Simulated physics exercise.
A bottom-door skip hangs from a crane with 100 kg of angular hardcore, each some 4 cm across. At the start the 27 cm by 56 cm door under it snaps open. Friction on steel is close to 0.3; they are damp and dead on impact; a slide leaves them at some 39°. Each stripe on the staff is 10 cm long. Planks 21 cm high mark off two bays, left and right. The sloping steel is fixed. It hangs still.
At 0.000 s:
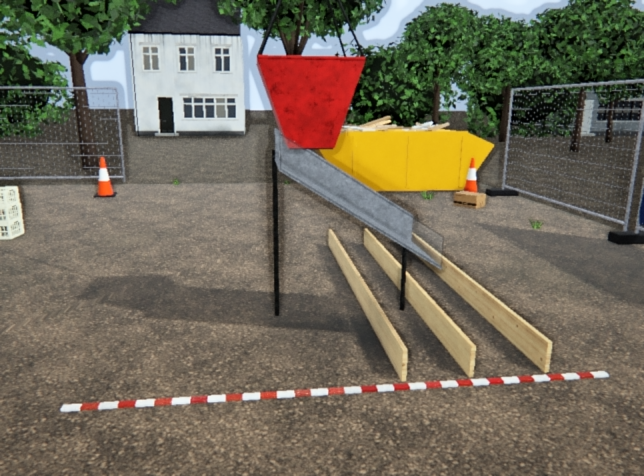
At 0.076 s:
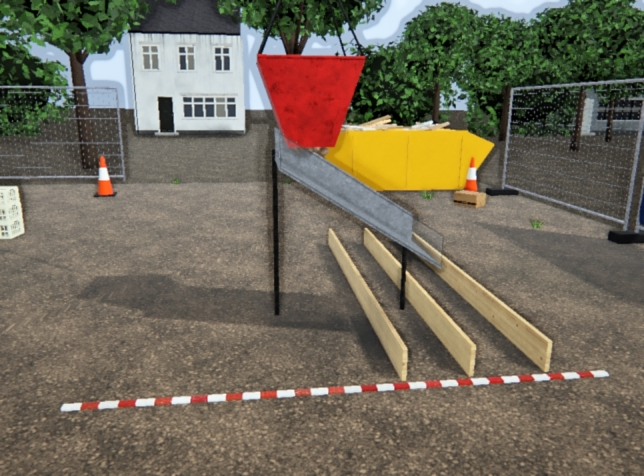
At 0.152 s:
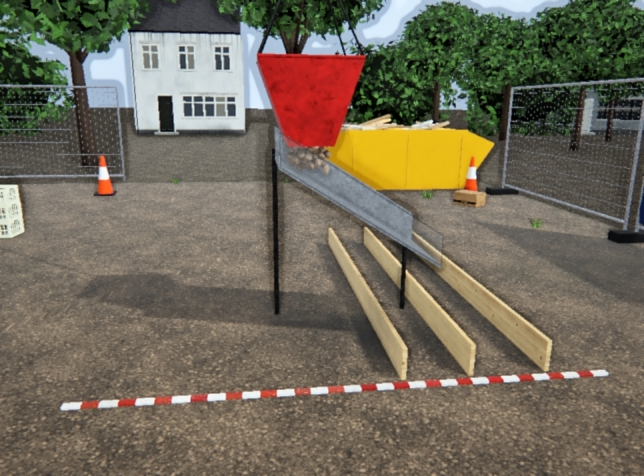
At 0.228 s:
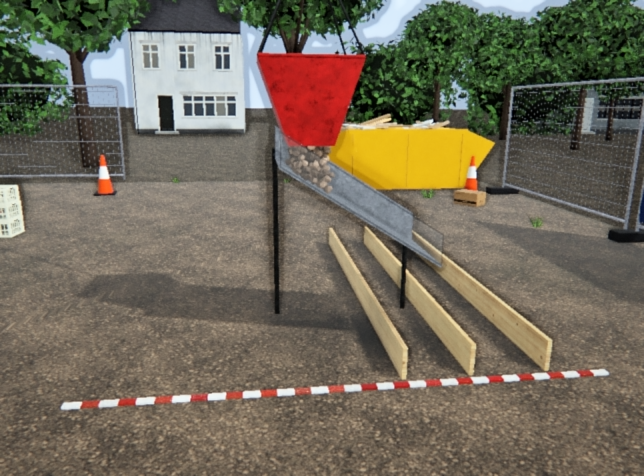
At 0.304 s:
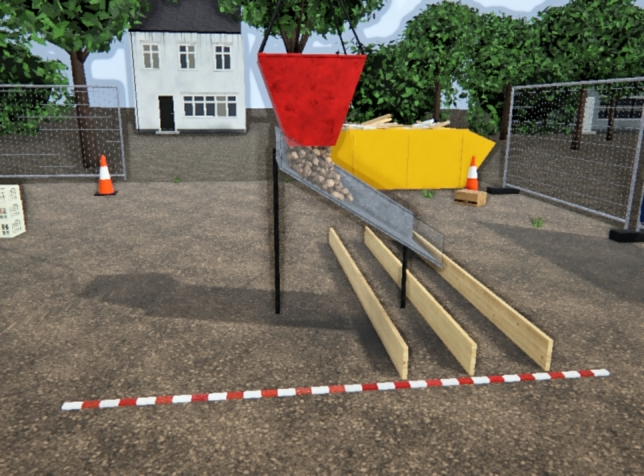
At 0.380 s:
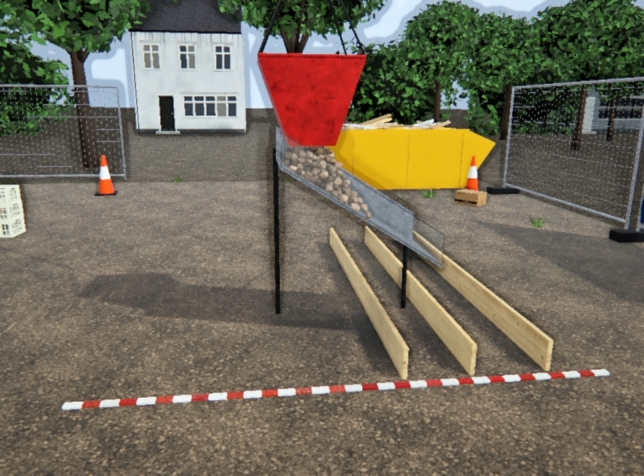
A paved yard with wire fencing, trees and a white house behind is seen from a raised, fixed viewpoint. A red hopper sits above a sloping grey chute on dark posts, with a yellow skip behind, orange cones, three pale planks and a red-and-white striped staff in front. Brownish stones emerge beneath the still red hopper and slide down the chute to the right, steadily covering more of it.
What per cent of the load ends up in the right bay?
Close to 100 in a hundred.
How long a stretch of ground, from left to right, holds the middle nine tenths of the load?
Roughly 40 cm.
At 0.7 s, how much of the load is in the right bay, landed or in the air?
Some 0 per cent.
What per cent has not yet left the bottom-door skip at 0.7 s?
Roughly 0 per cent is still inside.
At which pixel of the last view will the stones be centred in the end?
Their middle is at about (481, 323).
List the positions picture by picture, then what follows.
In the first picture, the outlet is at (312, 140); nothing has dropped yet.
In the second picture, the outlet is at (312, 139); 6 % is out.
The third picture shows outlet at (312, 138), the stream shows down to (307, 163); 82 % still inside.
The fourth picture shows outlet at (312, 138), the stream shows down to (323, 185); 68 % still inside.
The fifth picture shows outlet at (313, 138), the stream shows down to (337, 193); 53 % still inside.
The sixth picture shows outlet at (313, 138), the stream shows down to (364, 210); 39 % still inside.
After 0.7 s, 0 % in the bottom-door skip, 96 % on the steel, 3 % falling or lying in the left bay, 2 % falling or lying in the right bay; the stones farthest right are at (460, 275).
After 1.1 s, 0 % in the bottom-door skip, 45 % on the steel, 9 % falling or lying in the left bay, 46 % falling or lying in the right bay; the stones farthest right are at (501, 325).
After 1.7 s, 0 % in the bottom-door skip, 1 % falling or lying in the left bay, 98 % falling or lying in the right bay; the stones farthest right are at (506, 307).
After 2.6 s, 0 % in the bottom-door skip, 100 % falling or lying in the right bay, 0 % falling or lying right of the bays; the stones farthest right are at (505, 306).
After 4.5 s, 0 % in the bottom-door skip, 100 % in the right bay, 0 % right of the bays; the stones farthest right are at (505, 306).
